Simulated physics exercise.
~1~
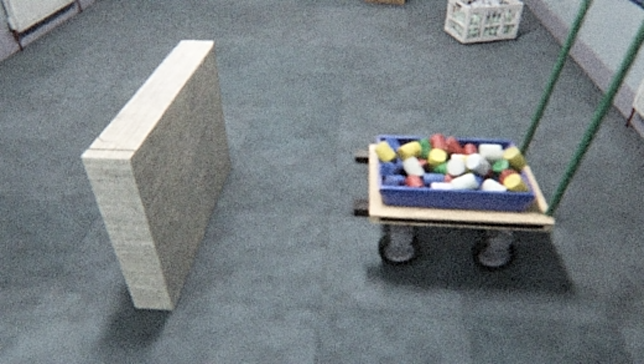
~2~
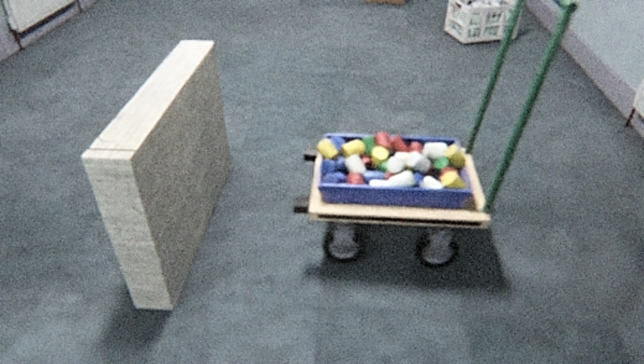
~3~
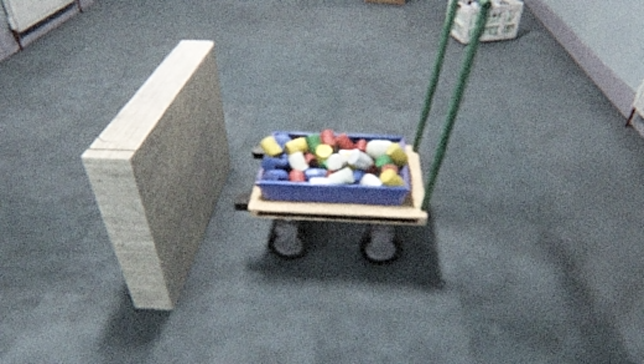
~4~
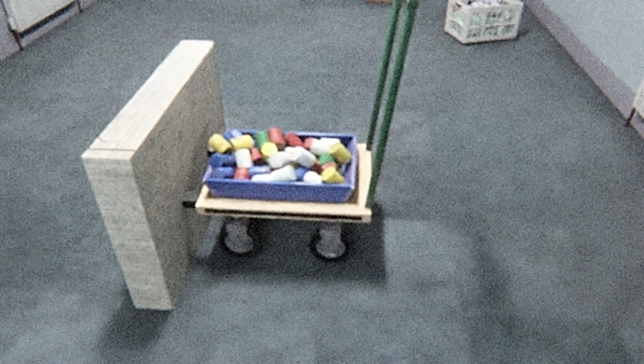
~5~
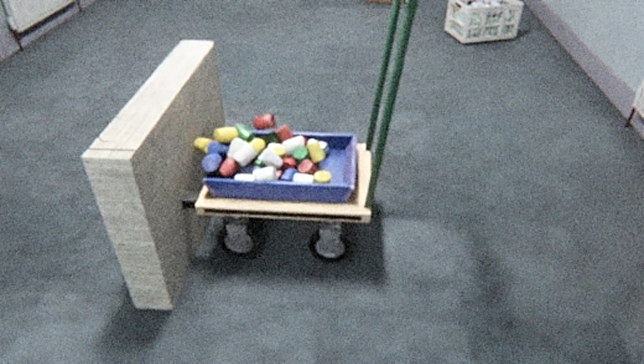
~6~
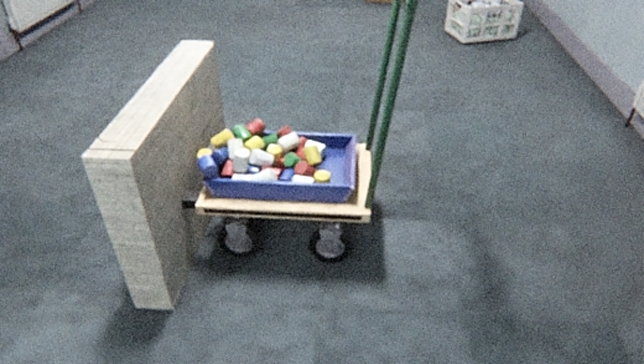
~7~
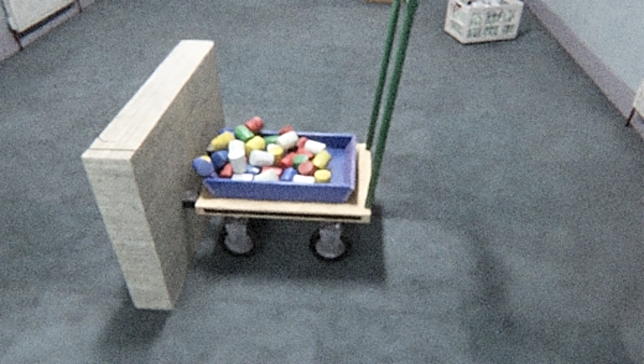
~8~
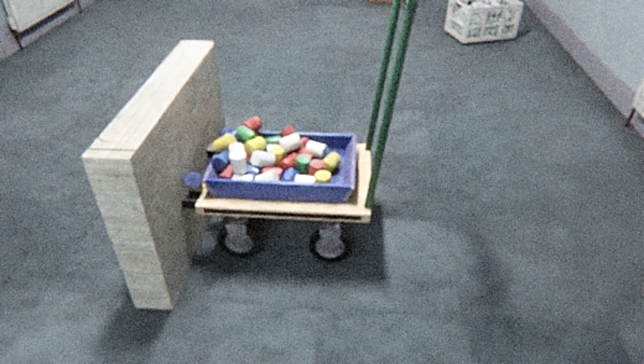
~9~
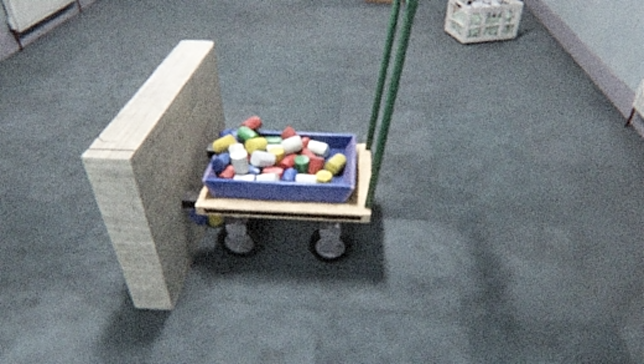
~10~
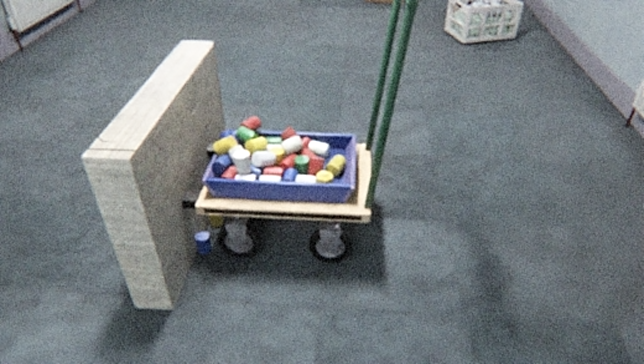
To begin with, a small trolley with a green handle stands on the right of a grey floor, carrying a blue tub heaped with colourful little cylinders, while a thick pale wall stands at the left. The trolley rolls left towards the wall and stops abruptly against it. The cylinders then surge to the left end of the tub and pile up there, leaving its right end emptier. A few pieces tip over the left edge and drop between tub and wall. Finally, the heap settles with most pieces still in the tub, and a blue one rests on the floor below.
